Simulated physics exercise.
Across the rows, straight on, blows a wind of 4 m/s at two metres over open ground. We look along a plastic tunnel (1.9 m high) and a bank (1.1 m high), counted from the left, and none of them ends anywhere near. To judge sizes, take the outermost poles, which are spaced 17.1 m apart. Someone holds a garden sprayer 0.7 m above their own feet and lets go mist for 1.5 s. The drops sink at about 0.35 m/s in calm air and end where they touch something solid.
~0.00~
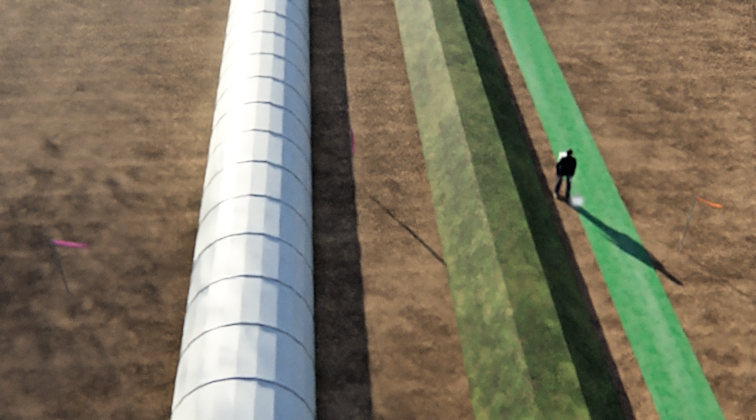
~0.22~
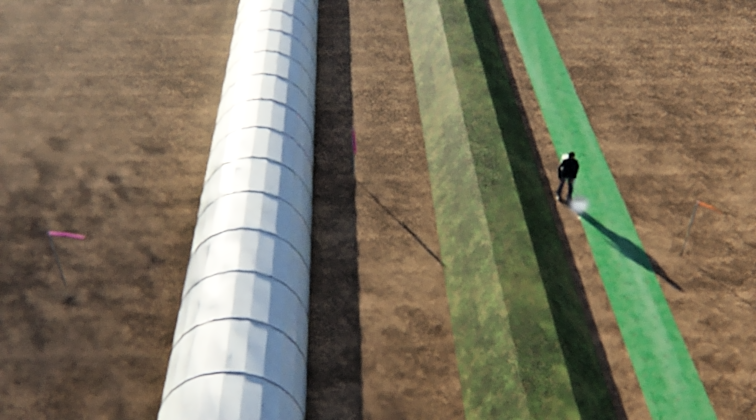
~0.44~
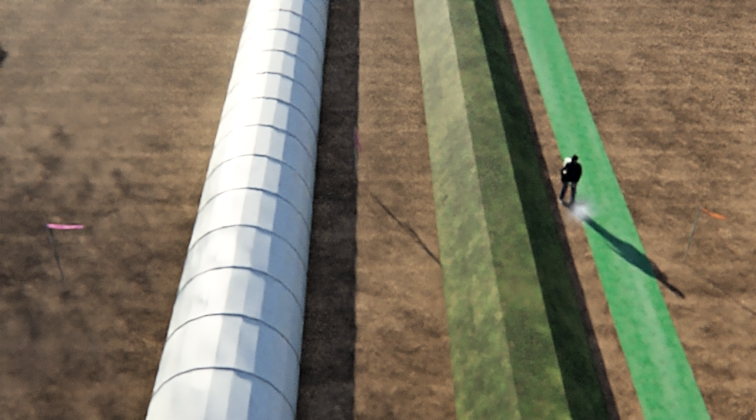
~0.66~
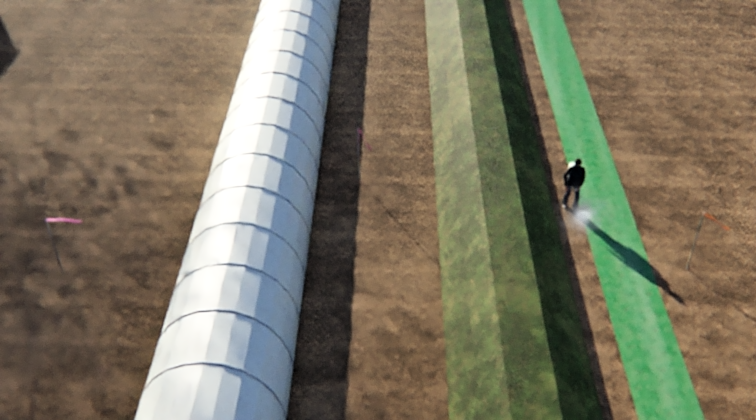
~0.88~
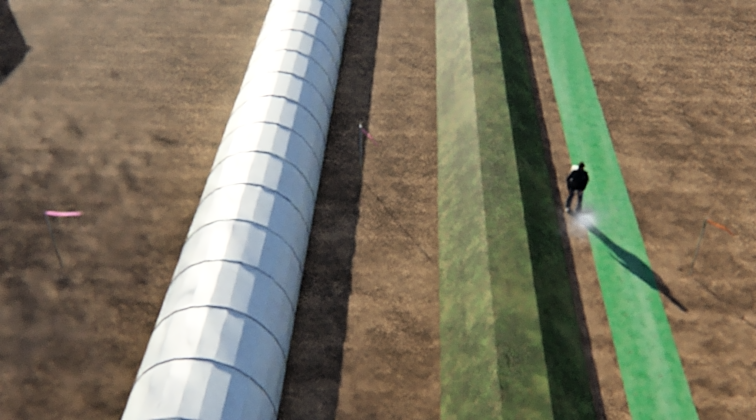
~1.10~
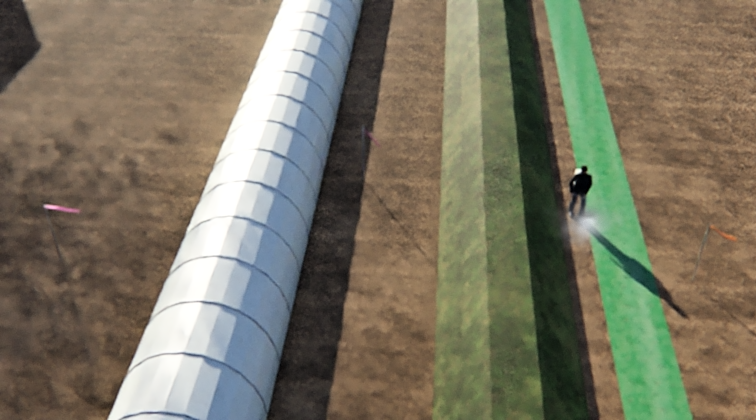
A white plastic tunnel slowly tilts in view while a dark figure releases spreading pale mist.
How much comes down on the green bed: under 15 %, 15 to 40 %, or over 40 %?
The share landing there is from 15 to 40 %.
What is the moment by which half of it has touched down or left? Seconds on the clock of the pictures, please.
Around 3.0 seconds.
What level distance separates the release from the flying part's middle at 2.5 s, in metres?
It works out to about 0.5 m.
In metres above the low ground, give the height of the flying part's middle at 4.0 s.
About 0.8 m.
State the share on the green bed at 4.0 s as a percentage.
It comes to around 20 %.
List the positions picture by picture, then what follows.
The first picture shows the left ribbon ends at (88, 246), leaning 80 degrees to the right, the spray in the air spans x = 570 to 580 around y = 200 and it comes from (576, 198).
The second picture shows the right ribbon ends at (722, 214), leaning 60 degrees to the right, the spray in the air spans x = 570 to 585 around y = 205 and the green one passes (619, 254).
The third picture shows the spray in the air spans x = 570 to 595 around y = 210 and the top of the bank crosses (500, 196).
The fourth picture shows the left ribbon ends at (81, 221), leaning 85 degrees to the right, the spray in the air spans x = 570 to 605 around y = 215 and the green one passes (605, 210).
The fifth picture shows the right ribbon ends at (733, 235), leaning 60 degrees to the right and the spray in the air spans x = 570 to 610 around y = 215.
The sixth picture shows the spray in the air spans x = 565 to 620 around y = 220 and the top of the bank crosses (504, 204).
After 2.5 s, 10 % lies on the green bed; 37 % has touched down or left; the middle of what still flies is 0.5 m above the low ground, near (596, 223).
After 4.0 s, 19 % lies on the green bed; 64 % has touched down or left; the middle of what still flies is 0.7 m above the low ground, near (632, 221).
After 8.0 s, 25 % lies on the green bed; 89 % has touched down or left.
After 20.0 s, 25 % lies on the green bed; 100 % has touched down or left.
After 45.0 s, 25 % lies on the green bed; 100 % has touched down or left.
